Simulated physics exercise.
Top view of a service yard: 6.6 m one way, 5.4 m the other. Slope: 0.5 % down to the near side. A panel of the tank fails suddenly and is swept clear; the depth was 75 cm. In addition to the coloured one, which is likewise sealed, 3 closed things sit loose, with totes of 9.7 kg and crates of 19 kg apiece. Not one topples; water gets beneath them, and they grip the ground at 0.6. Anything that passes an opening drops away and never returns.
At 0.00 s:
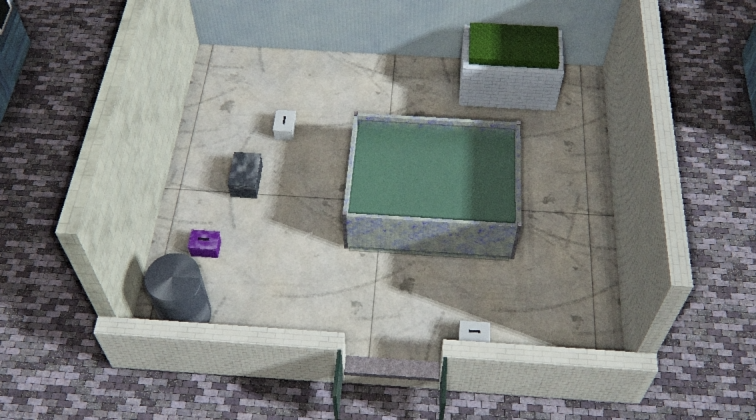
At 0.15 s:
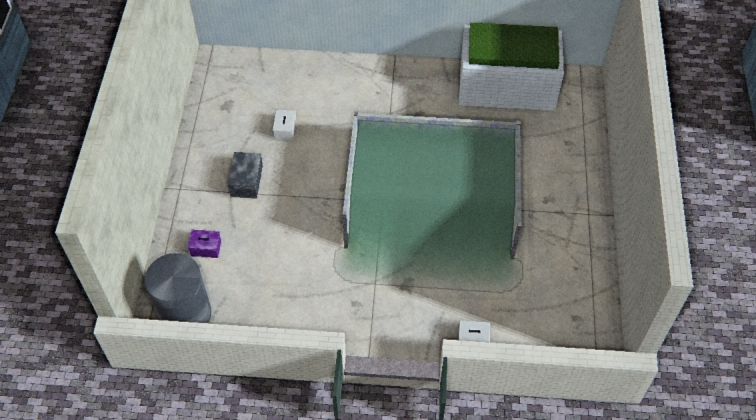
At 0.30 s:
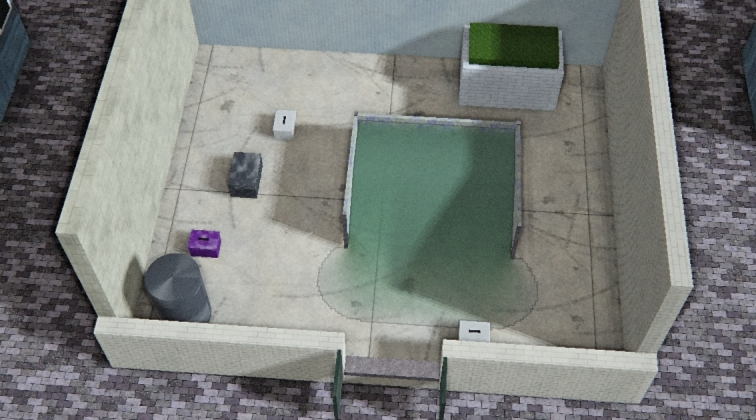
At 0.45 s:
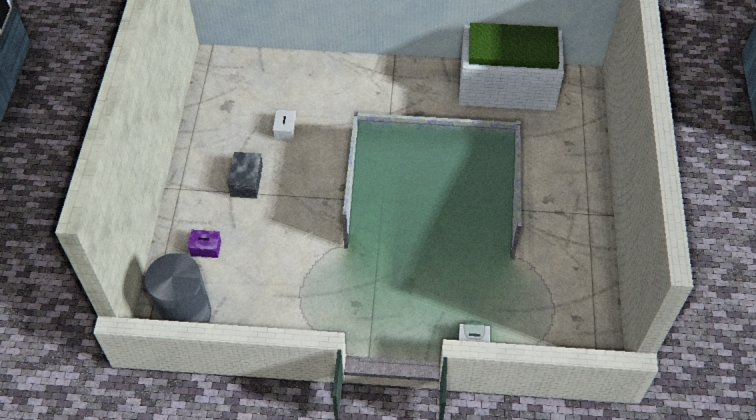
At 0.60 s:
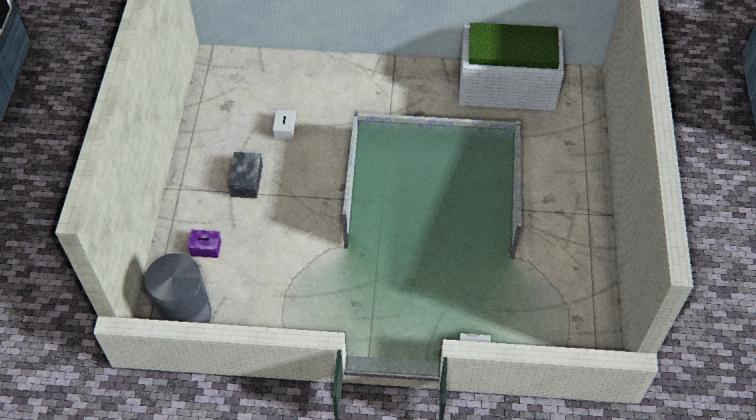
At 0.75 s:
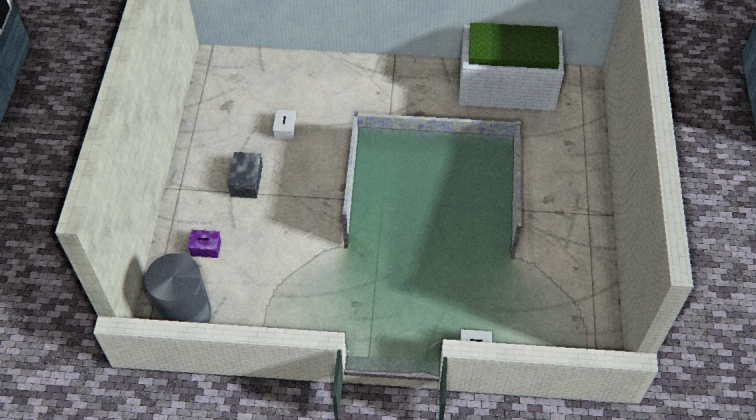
Green water poured out of a tank in a walled yard as its front panel gave way, spreading across the floor to the gateway and slightly shifting a pale box, while the purple one stayed put.
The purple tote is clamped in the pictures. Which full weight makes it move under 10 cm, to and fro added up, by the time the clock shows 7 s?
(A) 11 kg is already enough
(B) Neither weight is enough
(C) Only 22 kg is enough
C.
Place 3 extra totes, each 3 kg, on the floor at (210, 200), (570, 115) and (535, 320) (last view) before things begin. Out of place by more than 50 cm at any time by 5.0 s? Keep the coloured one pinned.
In turn: Over, over, over.
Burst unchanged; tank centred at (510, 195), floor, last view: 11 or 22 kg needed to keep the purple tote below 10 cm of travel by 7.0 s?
Lab note - in that case: No option works.
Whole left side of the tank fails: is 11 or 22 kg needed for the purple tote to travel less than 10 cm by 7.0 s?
Answer: Neither of them.
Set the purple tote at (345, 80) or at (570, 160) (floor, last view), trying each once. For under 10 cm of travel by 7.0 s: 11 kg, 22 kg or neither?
Order kept: Light pick works, both picks fail.
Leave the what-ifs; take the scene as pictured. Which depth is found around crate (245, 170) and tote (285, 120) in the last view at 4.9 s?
About 3 and 1 cm.
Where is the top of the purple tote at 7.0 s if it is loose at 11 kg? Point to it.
Roughly at pixel (192, 177).
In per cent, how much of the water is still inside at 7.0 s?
Around 58 per cent of the water is still in there.
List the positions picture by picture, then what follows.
The first frame shows the purple tote at (204, 239), on the bottom; water covers 3.8 m2; 0 of 4 have shifted.
The second frame shows the purple tote at (204, 239) rests on the ground; 5.3 m2 under water; 0 of 4 have shifted.
The third frame shows the purple tote at (204, 239), on the bottom; water covers 6.9 m2; 0 of 4 have shifted.
The fourth frame shows the purple tote at (204, 239) rests on the ground; water covers 8.9 m2; 1 of 4 have shifted.
The fifth frame shows the purple tote at (204, 239) rests on the ground; 10.0 m2 under water; 1 of 4 have shifted.
The sixth frame shows the purple tote at (204, 239) rests on the ground; water covers 10.6 m2; 1 of 4 have shifted.
After 1.4 s the purple tote would be 0 cm from its start with 11 kg and 0 cm from its start with 22 kg; 0 cm of water round it then.
After 3.1 s the purple tote would be 38 cm from its start with 11 kg and 0 cm from its start with 22 kg; 7 cm of water round it then.
After 4.9 s the purple tote would be 93 cm from its start with 11 kg and 0 cm from its start with 22 kg; 6 cm of water round it then.
After 7.0 s the purple tote would be 110 cm from its start with 11 kg and 0 cm from its start with 22 kg; 5 cm of water round it then.
